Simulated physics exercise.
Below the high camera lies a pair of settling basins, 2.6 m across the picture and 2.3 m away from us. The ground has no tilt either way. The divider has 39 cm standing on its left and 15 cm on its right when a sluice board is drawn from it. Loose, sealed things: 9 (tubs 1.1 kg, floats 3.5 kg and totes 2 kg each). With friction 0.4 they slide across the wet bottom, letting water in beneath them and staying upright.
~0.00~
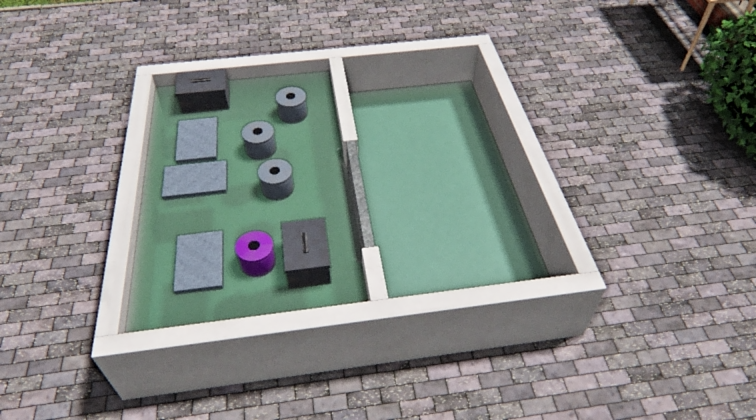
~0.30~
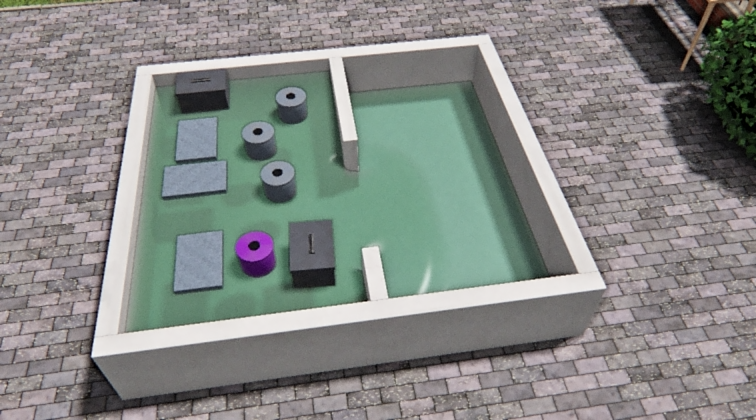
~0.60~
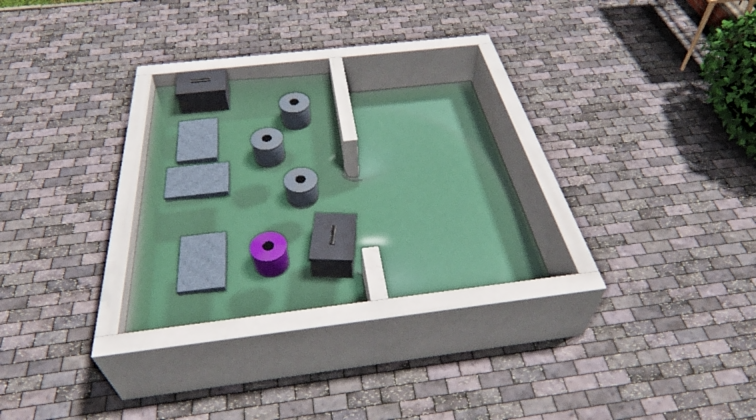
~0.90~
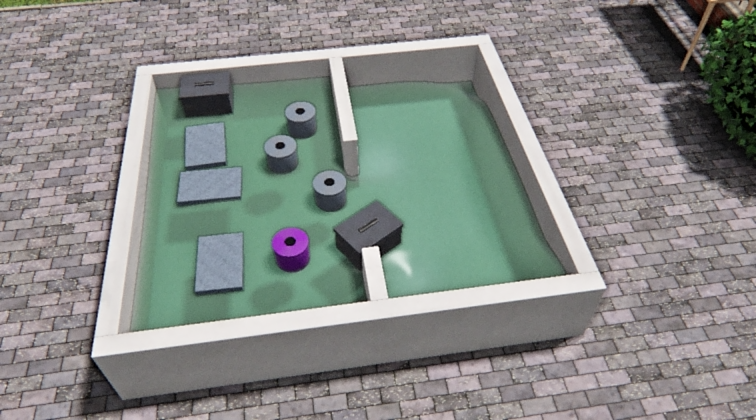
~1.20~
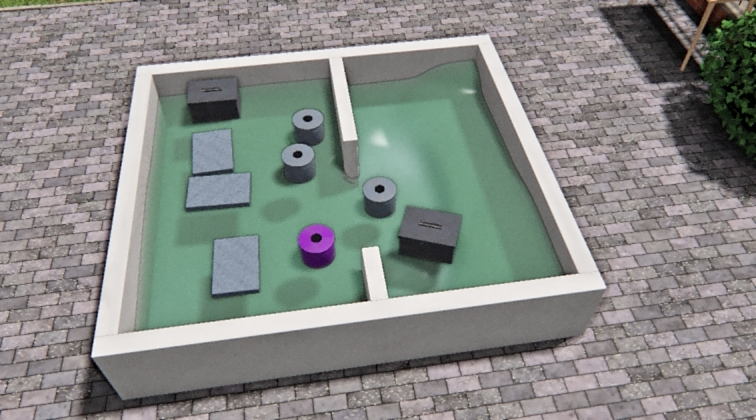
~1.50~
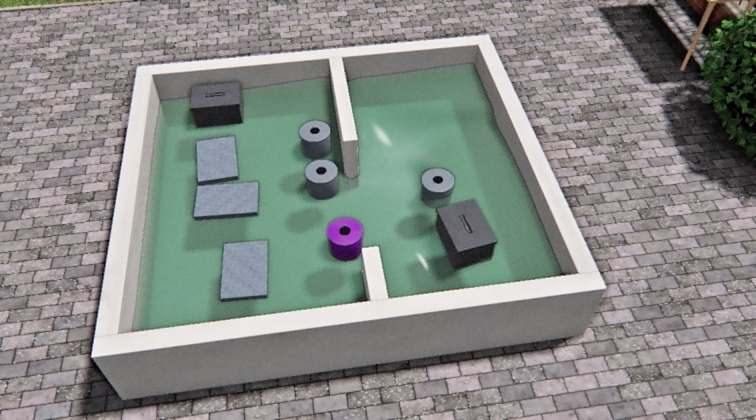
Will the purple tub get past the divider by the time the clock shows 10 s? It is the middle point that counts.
As for the purple tub, it clears the divider.
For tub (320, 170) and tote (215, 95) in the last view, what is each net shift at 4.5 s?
Respectively 150 and 10 centimetres.
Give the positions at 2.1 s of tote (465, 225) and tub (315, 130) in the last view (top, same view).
Estimated pixels: (439, 256) and (337, 161).
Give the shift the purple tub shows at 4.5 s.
Around 140 cm from the start by that time.
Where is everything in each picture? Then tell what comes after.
In the first picture, the purple tub at (254, 246) floats; about 1630 L in view; 0 of 9 have shifted.
In the second picture, the purple tub at (254, 246) floats; about 1630 L in view; 0 of 9 have shifted.
In the third picture, the purple tub at (268, 246) floats, 8 cm from its start; about 1630 L in view; 4 of 9 have shifted.
In the fourth picture, the purple tub at (290, 242), afloat, 22 cm from its start; 34 cm deep round most things; 8 of 9 have shifted.
In the fifth picture, the purple tub at (316, 239) floats, 37 cm from its start; about 1630 L in view; 9 of 9 have shifted.
In the sixth picture, the purple tub at (345, 231), afloat, 56 cm from its start; 29 cm deep round most things; 9 of 9 have shifted.
After 2.1 s the purple tub is near (403, 197), 1.0 m from its start, afloat; 4 of 9 are over the mark; 9 afloat.
After 4.5 s the purple tub is near (470, 203), 1.4 m from its start, afloat; 4 of 9 are over the mark; 9 afloat.
After 7.0 s the purple tub is near (464, 140), 1.7 m from its start, afloat; 4 of 9 are over the mark; 9 afloat.
After 10.0 s the purple tub is near (420, 98), 1.9 m from its start, afloat; 5 of 9 are over the mark; 9 afloat.
